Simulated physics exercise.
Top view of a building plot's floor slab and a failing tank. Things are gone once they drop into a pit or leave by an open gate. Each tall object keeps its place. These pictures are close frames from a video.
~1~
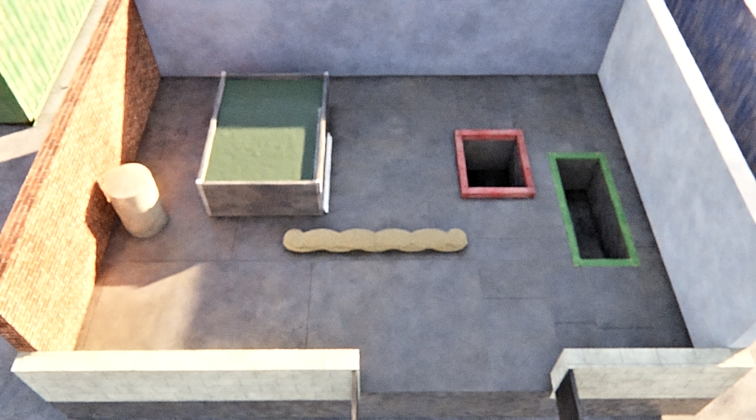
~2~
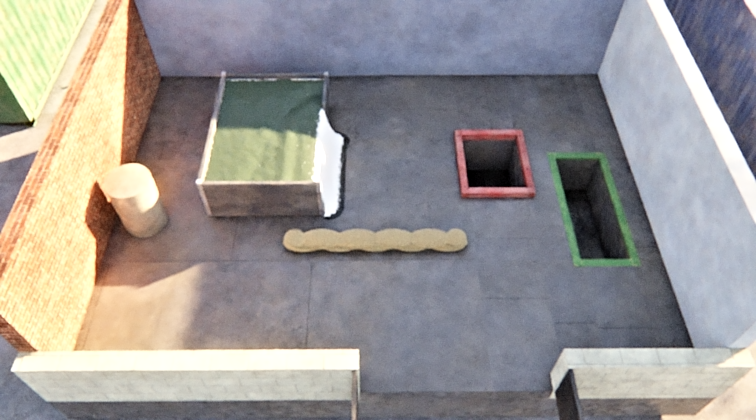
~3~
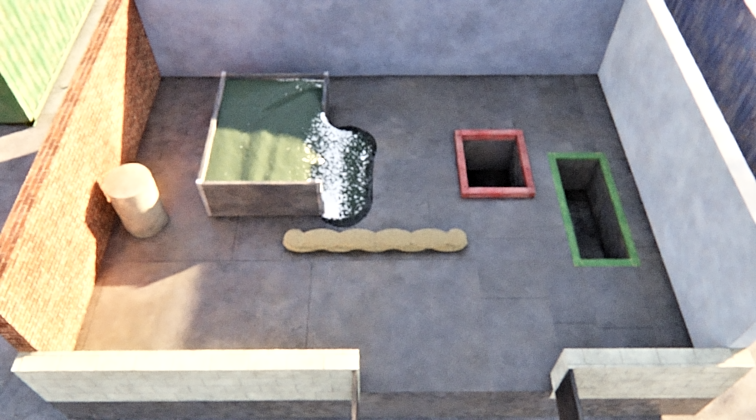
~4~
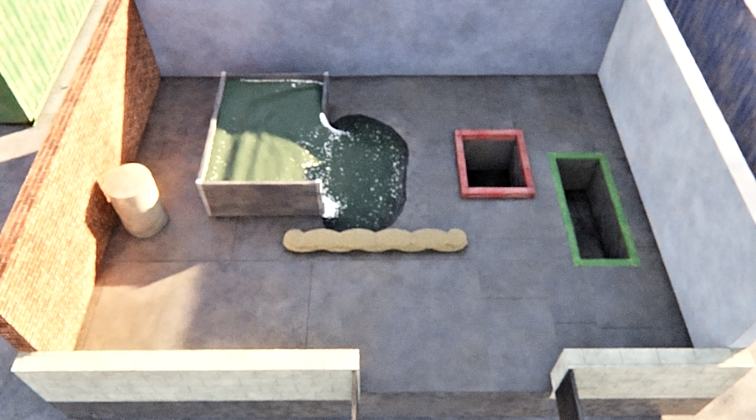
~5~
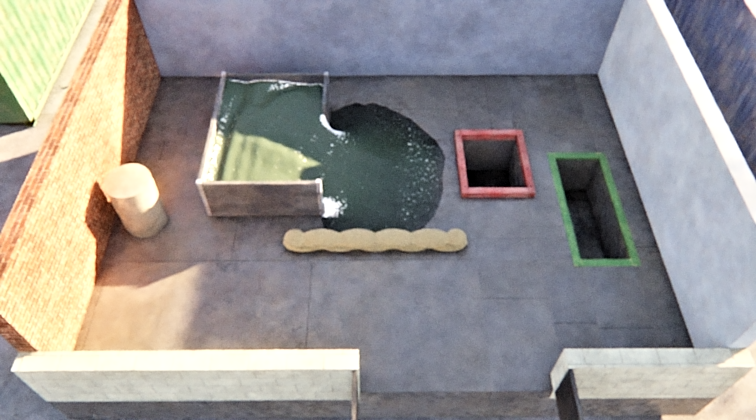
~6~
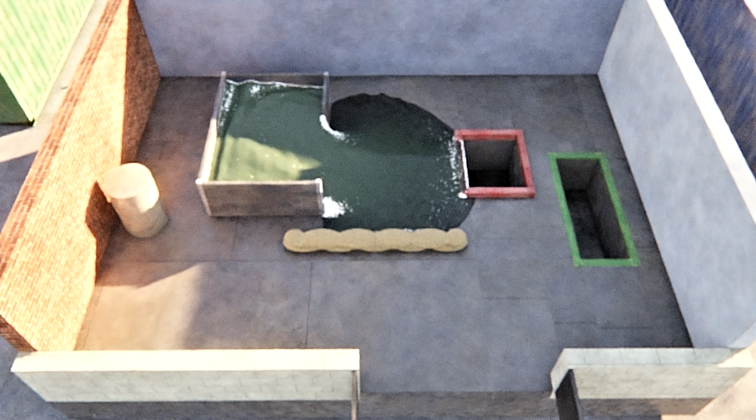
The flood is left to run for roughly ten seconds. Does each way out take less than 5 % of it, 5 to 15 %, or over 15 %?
The gate carries off next to nothing - beneath five per cent, the green pit carries off plenty - exceeding fifteen per cent, the red pit carries off plenty - exceeding fifteen per cent.
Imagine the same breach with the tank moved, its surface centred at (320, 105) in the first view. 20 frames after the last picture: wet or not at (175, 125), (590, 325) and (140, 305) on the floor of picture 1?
Spot one unwetted, spot two wetted, spot three unwetted.
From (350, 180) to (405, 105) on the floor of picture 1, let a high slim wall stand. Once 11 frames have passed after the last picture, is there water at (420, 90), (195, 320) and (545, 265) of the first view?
Swamped; spared; swamped.
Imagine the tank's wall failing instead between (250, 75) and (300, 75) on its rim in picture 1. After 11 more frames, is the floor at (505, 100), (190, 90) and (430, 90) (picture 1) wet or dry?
Well, the first is hit by the spill, the next hit by the spill, the last hit by the spill.
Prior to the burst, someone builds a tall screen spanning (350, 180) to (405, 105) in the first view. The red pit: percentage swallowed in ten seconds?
In per cent: Red 4.
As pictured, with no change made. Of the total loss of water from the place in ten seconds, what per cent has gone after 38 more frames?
Note - share reached: 80 %.
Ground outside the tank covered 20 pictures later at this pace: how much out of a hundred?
Close to 35 percent, by my reckoning.
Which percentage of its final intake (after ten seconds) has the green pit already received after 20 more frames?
The figure is near 40 per cent.
A moment on, water covers 25 % of the floor; the gate 0 %, the green pit 0 %, the red pit 6 %.
Next, water covers 35 % of the floor; the gate 0 %, the green pit 5 %, the red pit 13 %.
Then, water covers 35 % of the floor; the gate 0 %, the green pit 14 %, the red pit 18 %.
Later, water covers 55 % of the floor; the gate 0 %, the green pit 24 %, the red pit 20 %.
In the end, water covers 65 % of the floor; the gate 1 %, the green pit 35 %, the red pit 20 %.
